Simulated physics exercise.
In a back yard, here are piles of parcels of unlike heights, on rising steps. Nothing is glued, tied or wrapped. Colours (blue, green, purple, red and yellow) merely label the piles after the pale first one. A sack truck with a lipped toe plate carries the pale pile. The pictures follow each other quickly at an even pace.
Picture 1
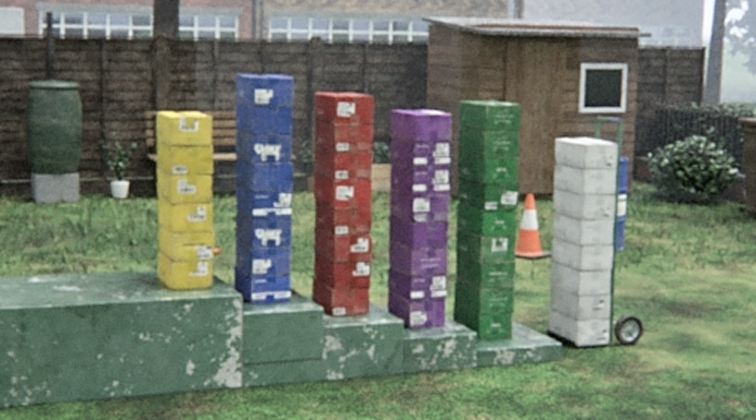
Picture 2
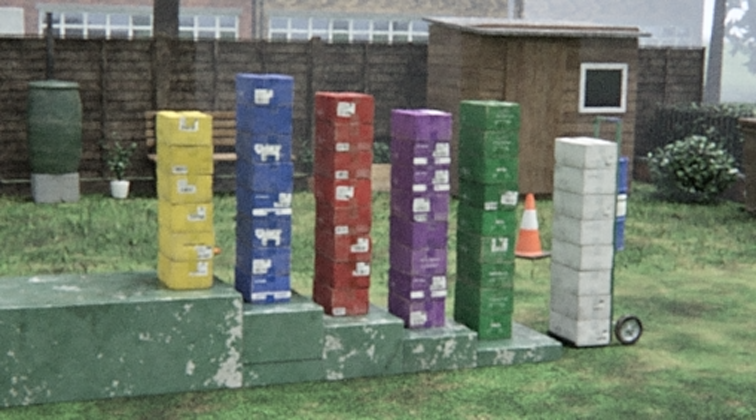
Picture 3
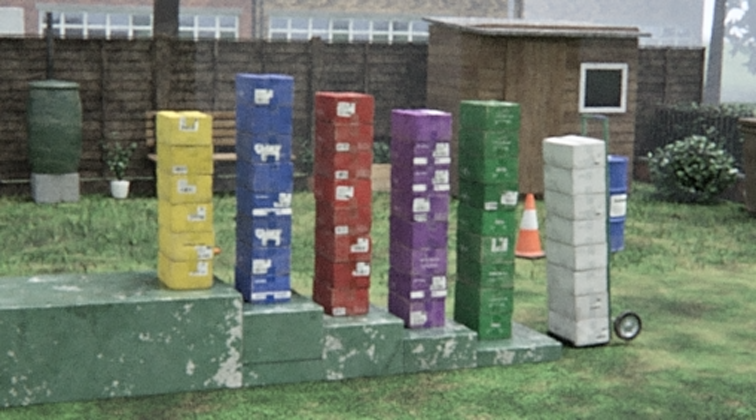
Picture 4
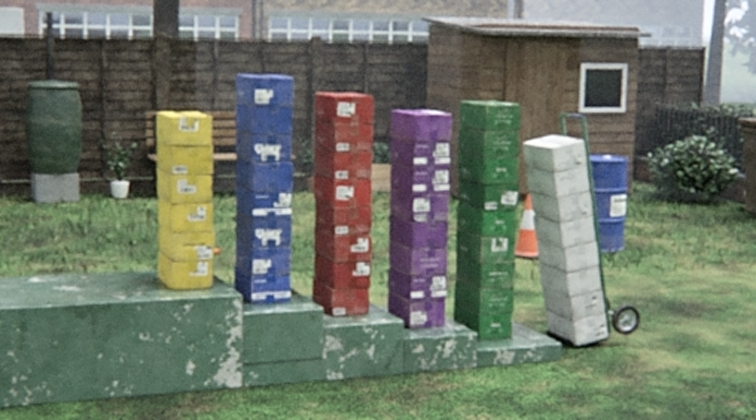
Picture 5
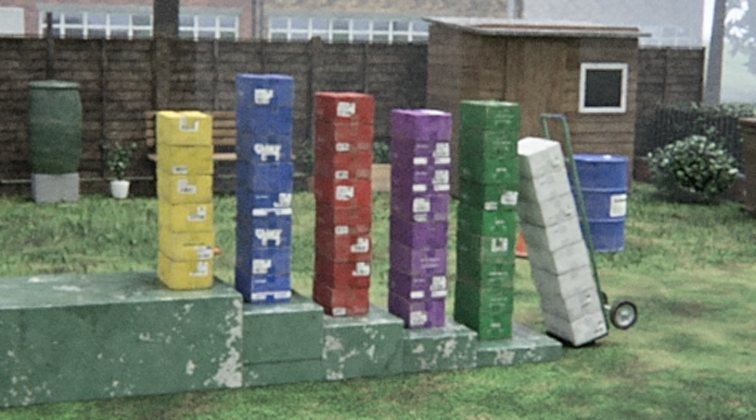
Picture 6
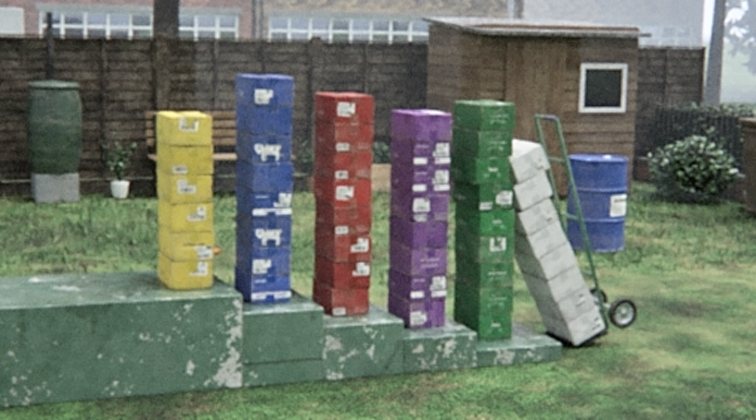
Six tall stacks of boxes stand in a fenced back yard, seen from the front by a still camera, with a wooden shed and an orange cone behind. Yellow, blue, red, purple and green stacks line worn green steps descending rightward, beside a white stack on a sack truck. The white stack leans left, slightly then clearly, against the green stack, whose upper boxes shift slightly left.
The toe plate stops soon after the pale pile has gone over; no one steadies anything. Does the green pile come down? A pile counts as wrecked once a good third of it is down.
In the end the green column gets wrecked.
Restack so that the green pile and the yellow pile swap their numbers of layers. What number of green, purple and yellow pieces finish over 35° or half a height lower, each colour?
The counts are green 4, purple 5, yellow 9.
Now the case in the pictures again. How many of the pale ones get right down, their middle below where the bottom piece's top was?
1 of them.
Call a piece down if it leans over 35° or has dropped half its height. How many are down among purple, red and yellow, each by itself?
By colour: Purple 5, red 5, yellow 5.
Soon after the last picture, 8 of the pale pile down; none of the 9 green parcels down (0 of 39 in all colours); top green parcel leaning a little; top purple parcel leaning a little.
A little later, 8 of the pale pile down; 6 of the 9 green parcels down (10 of 39 in all colours); top green parcel leaning well over, about its own height lower; top purple parcel leaning clearly, half its height lower.
Later still, 8 of the pale pile down; 6 of the 9 green parcels down (26 of 39 in all colours); top green parcel leaning well over, some two heights lower; top yellow parcel on its side.
At rest, 8 of the pale pile down; 6 of the 9 green parcels down (26 of 39 in all colours); top green parcel leaning well over, some two heights lower; top blue parcel upside down. As the last picture would show them, middles, top green parcel near (306, 184).
